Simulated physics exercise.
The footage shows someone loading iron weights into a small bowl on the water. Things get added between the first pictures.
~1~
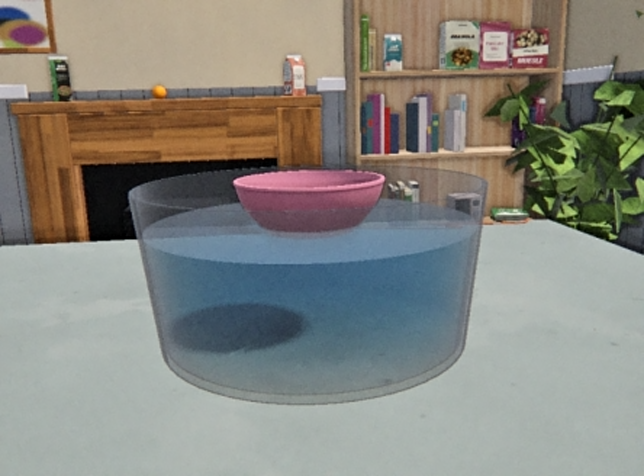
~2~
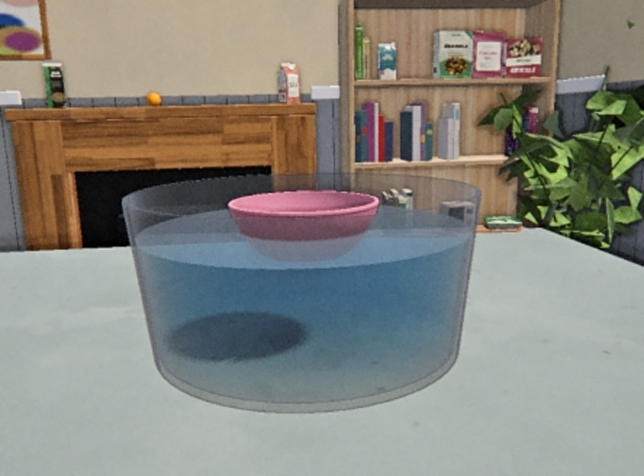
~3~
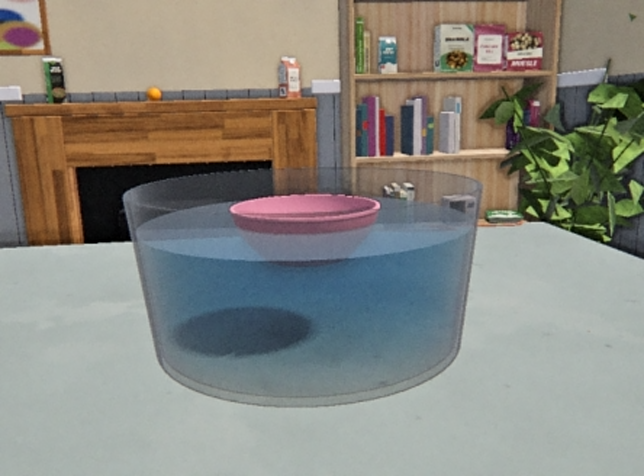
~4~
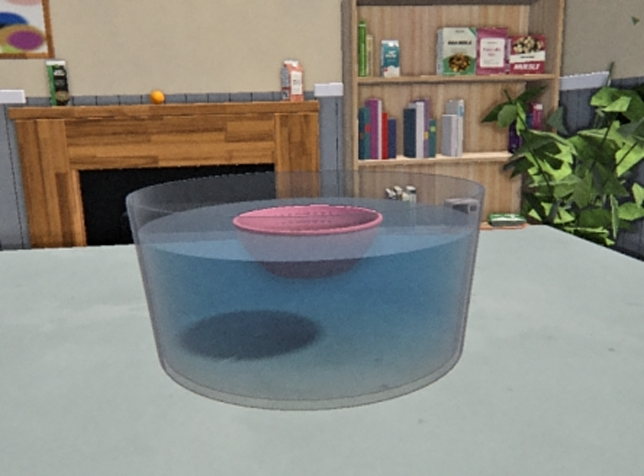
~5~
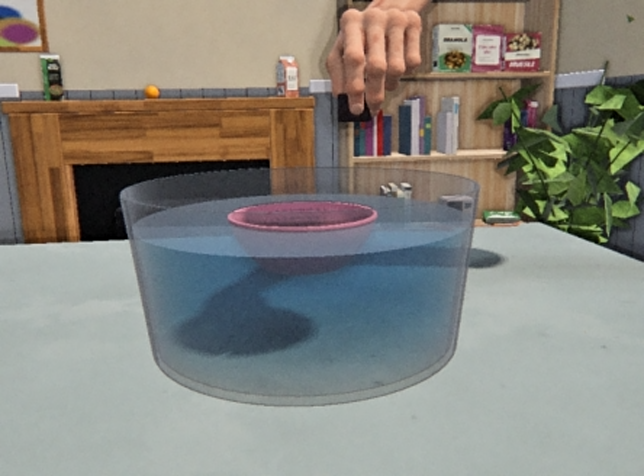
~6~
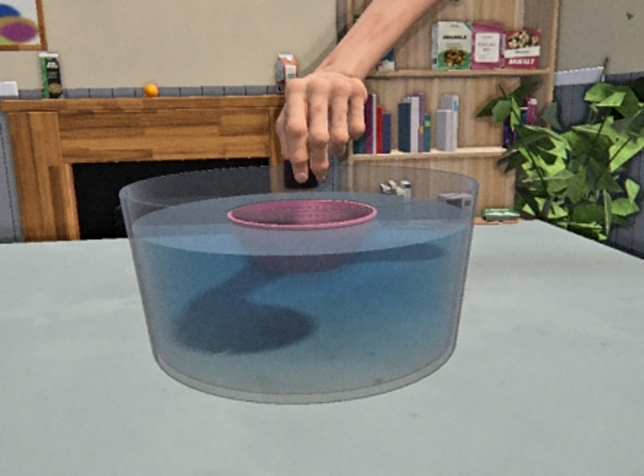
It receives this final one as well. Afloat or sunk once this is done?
Sunk.
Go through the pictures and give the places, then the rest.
Small bowl (309, 181) empty; most of its side above the surface, in the first picture.
Small bowl (304, 202) with one aboard; about half of its side above the surface, in the second picture.
Small bowl (305, 208) with two aboard; about a third of its side above the surface, in the third picture.
Small bowl (308, 219) with three aboard; hardly any of its side above the surface, in the fourth picture.
Small bowl (303, 215) with three aboard; hardly any of its side above the surface; the next iron weight in the hand at (354, 107), in the fifth picture.
Small bowl (302, 213) with three aboard; hardly any of its side above the surface; the next iron weight in the hand at (301, 173), in the sixth picture.
Shortly, the iron weight is in and the small bowl dips.
Then, water pours in over its edge.
At the finish, the small bowl lies on the bottom with its load.
